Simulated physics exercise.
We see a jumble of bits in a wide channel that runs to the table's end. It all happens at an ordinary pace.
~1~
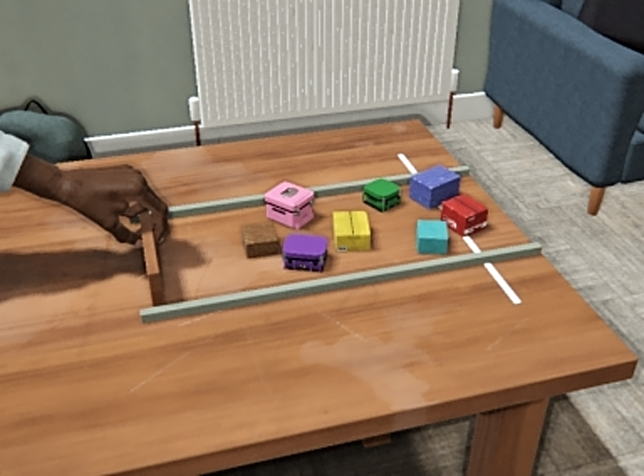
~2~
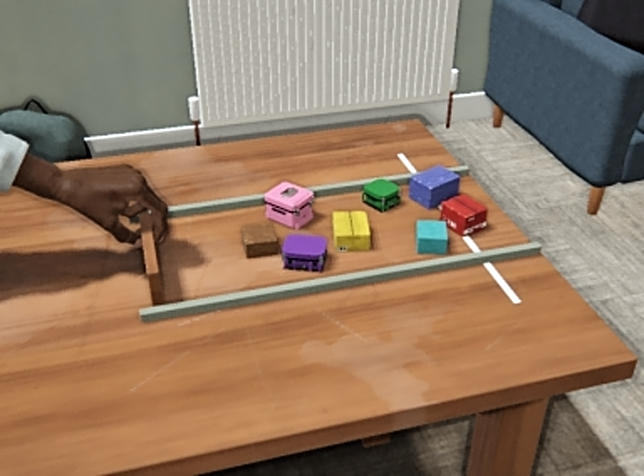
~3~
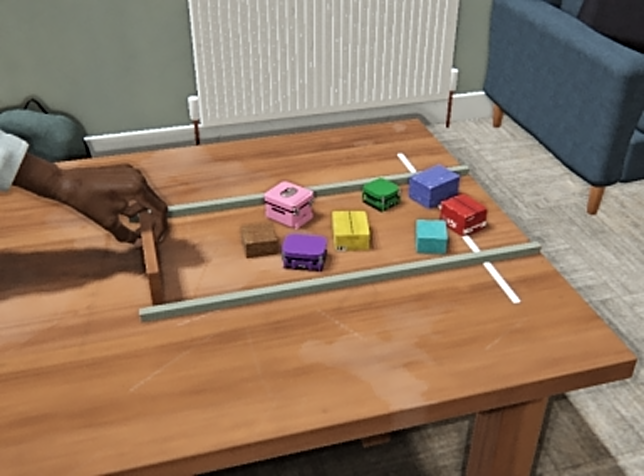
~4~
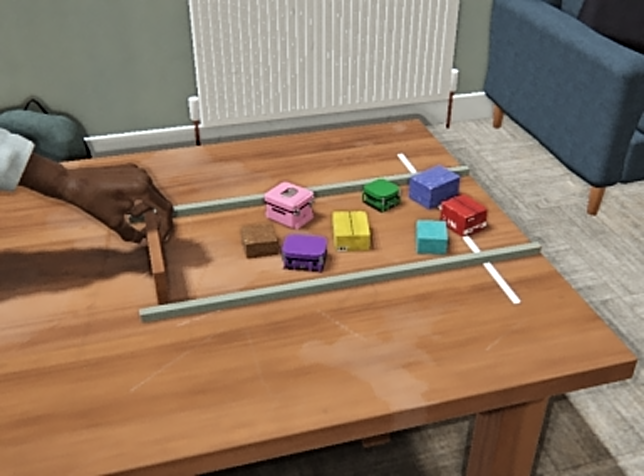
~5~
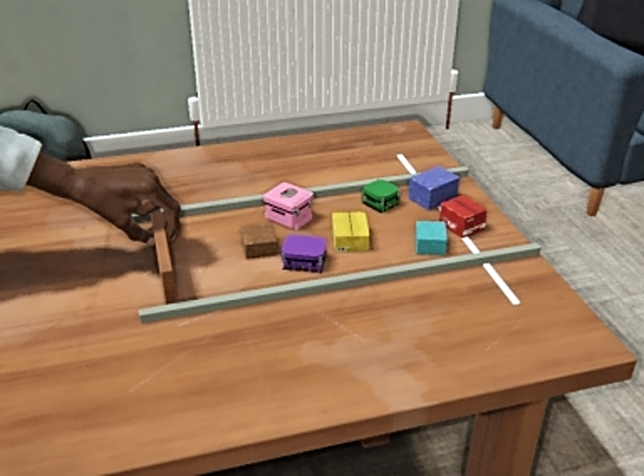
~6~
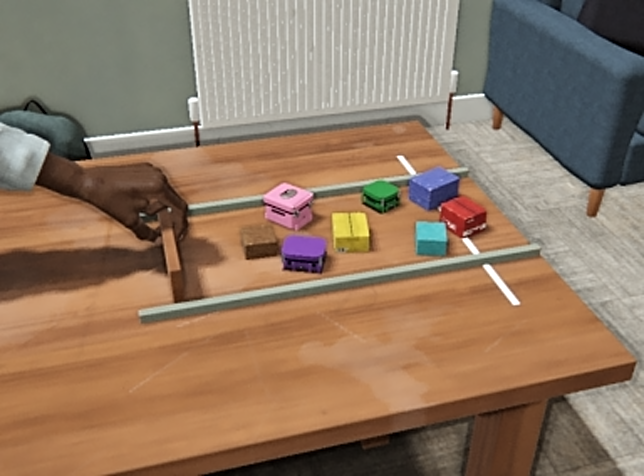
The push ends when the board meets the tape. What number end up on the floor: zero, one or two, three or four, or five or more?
Here the number that fall off is one or two.
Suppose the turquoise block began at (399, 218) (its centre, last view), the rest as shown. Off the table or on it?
From there it tumbles off.
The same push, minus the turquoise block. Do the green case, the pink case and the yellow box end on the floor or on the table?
The green case is kept; the pink case survives; the yellow box survives.
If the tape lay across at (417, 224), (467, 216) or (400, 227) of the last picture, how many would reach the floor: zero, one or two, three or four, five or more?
In that order: No fall at all; five or over; no fall at all.
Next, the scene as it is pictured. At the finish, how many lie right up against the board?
The number is 3.
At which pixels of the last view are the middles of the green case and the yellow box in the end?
First (475, 185), then (495, 209).
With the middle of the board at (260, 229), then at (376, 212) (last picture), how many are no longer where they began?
2 and 7.
A little later, none off yet; red box at rest near (463, 217); blue block at rest near (434, 189); turquoise block at rest near (431, 239).
Next, none off yet; red box at rest near (463, 217); blue block at rest near (436, 189); turquoise block shifted a little near (447, 239).
When it is over, the number that fall off is one or two; down, blue block and red box.
